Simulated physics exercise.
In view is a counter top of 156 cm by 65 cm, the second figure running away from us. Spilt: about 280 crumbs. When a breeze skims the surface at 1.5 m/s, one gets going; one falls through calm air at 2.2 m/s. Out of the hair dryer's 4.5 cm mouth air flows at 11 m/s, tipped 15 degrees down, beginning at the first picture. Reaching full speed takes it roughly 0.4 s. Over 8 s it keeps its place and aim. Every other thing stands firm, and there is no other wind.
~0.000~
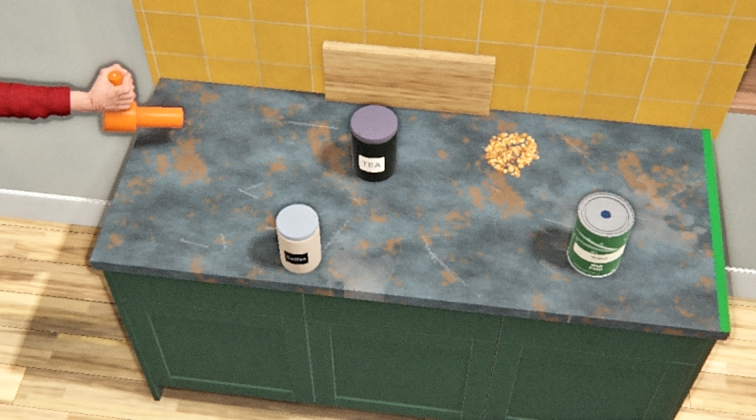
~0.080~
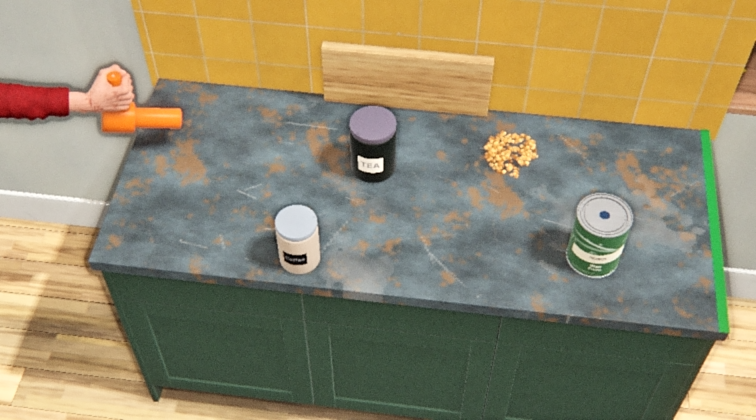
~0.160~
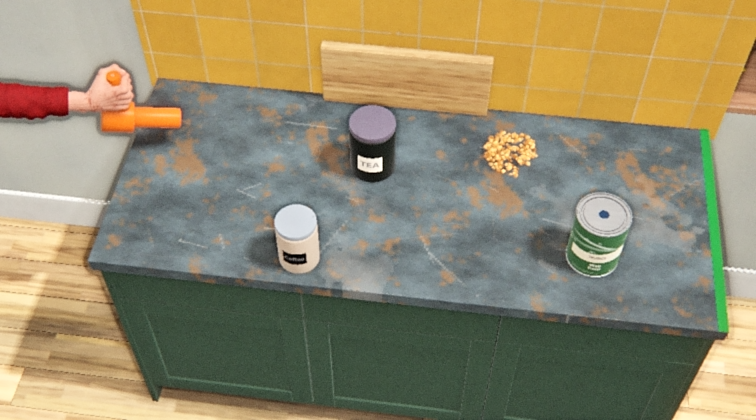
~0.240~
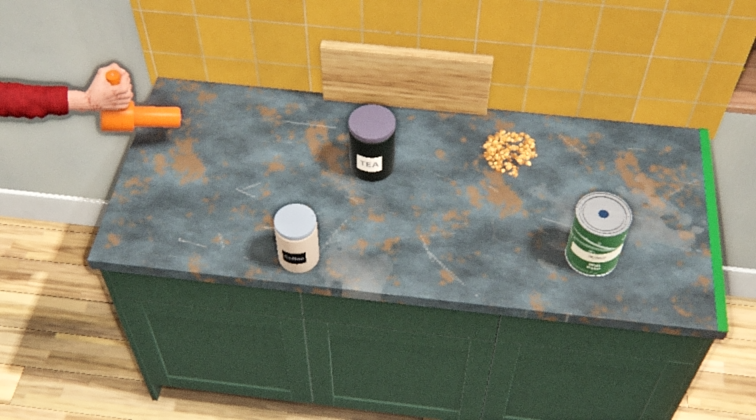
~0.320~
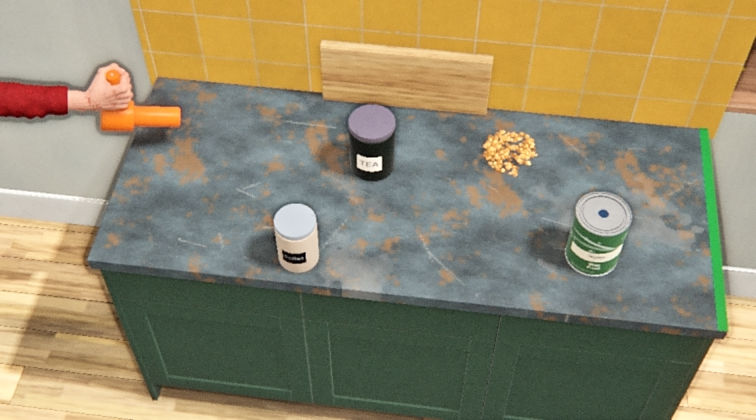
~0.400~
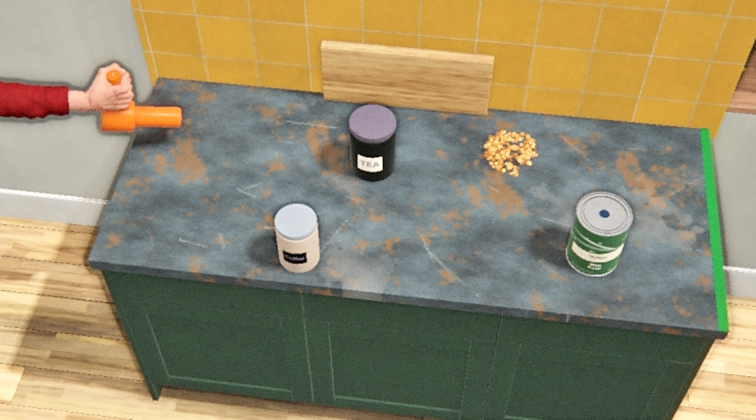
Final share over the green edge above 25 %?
Quarter exceeded.
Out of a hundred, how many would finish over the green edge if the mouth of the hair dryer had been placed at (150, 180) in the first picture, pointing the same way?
The share would be near 1 %.
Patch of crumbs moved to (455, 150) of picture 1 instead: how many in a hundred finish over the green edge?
60 %.
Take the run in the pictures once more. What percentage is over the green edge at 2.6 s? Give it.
Close to 50 %.
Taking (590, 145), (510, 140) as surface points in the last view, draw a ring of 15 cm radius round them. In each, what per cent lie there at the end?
Estimates in listed order: 10 %; 20 %.
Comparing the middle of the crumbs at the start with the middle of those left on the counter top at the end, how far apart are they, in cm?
Distance: Approx. 20 cm.
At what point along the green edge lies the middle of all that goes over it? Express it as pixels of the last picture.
Median crossing point, approx. (712, 161).
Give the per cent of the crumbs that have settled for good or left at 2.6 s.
Near 50 %.
After 1.6 s the count stands so, 36 % are over the green edge; the middle of those still in play is near (542, 162).
After 2.6 s the count stands so, 46 % are over the green edge; the middle of those still in play is near (561, 164).
After 4.4 s the count stands so, 52 % are over the green edge; the middle of those still in play is near (574, 167).
After 8.0 s, at the end, 58 % are over the green edge; the middle of those still in play is near (576, 167).
